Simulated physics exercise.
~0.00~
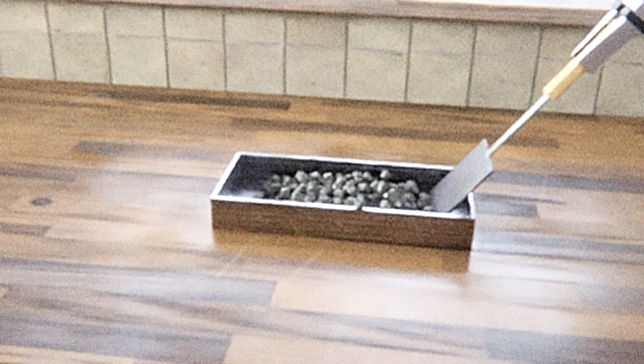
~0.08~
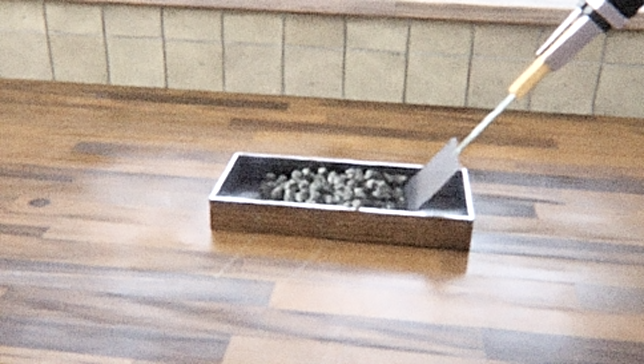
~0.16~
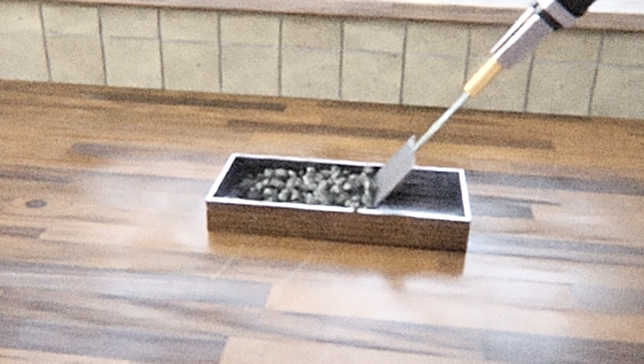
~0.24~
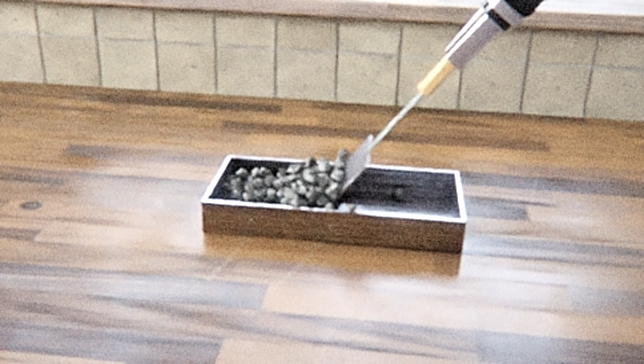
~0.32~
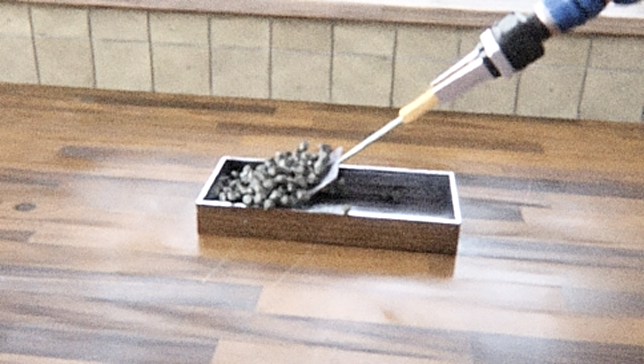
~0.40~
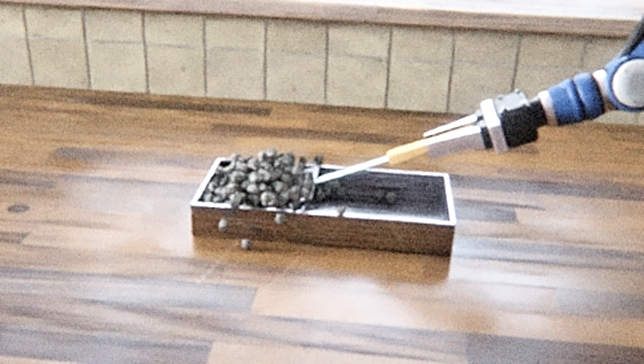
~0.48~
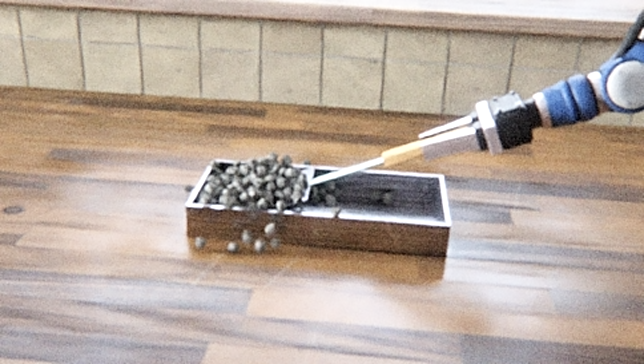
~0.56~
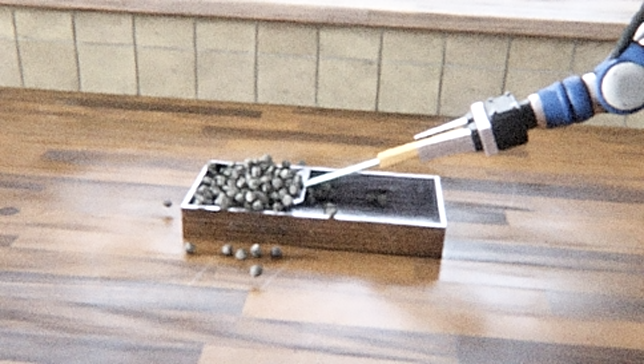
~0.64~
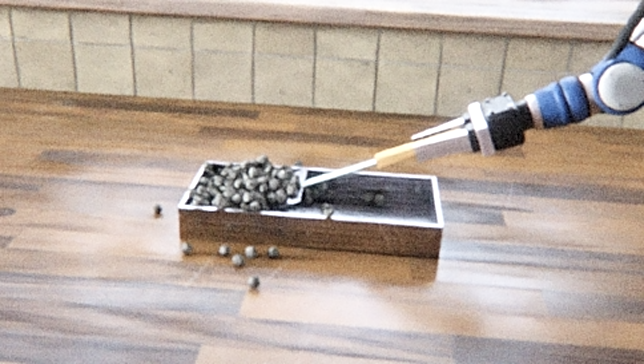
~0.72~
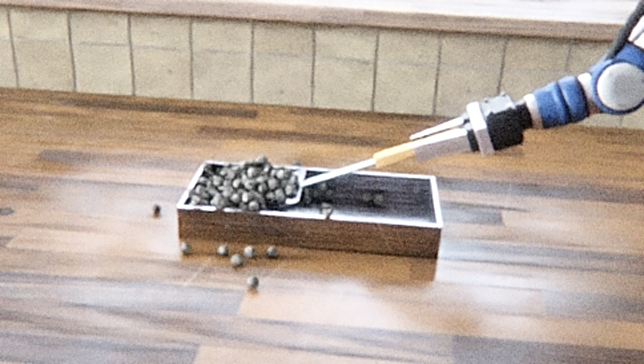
A robot arm's paddle pushes pebbles left along a trough, spilling some onto the table.
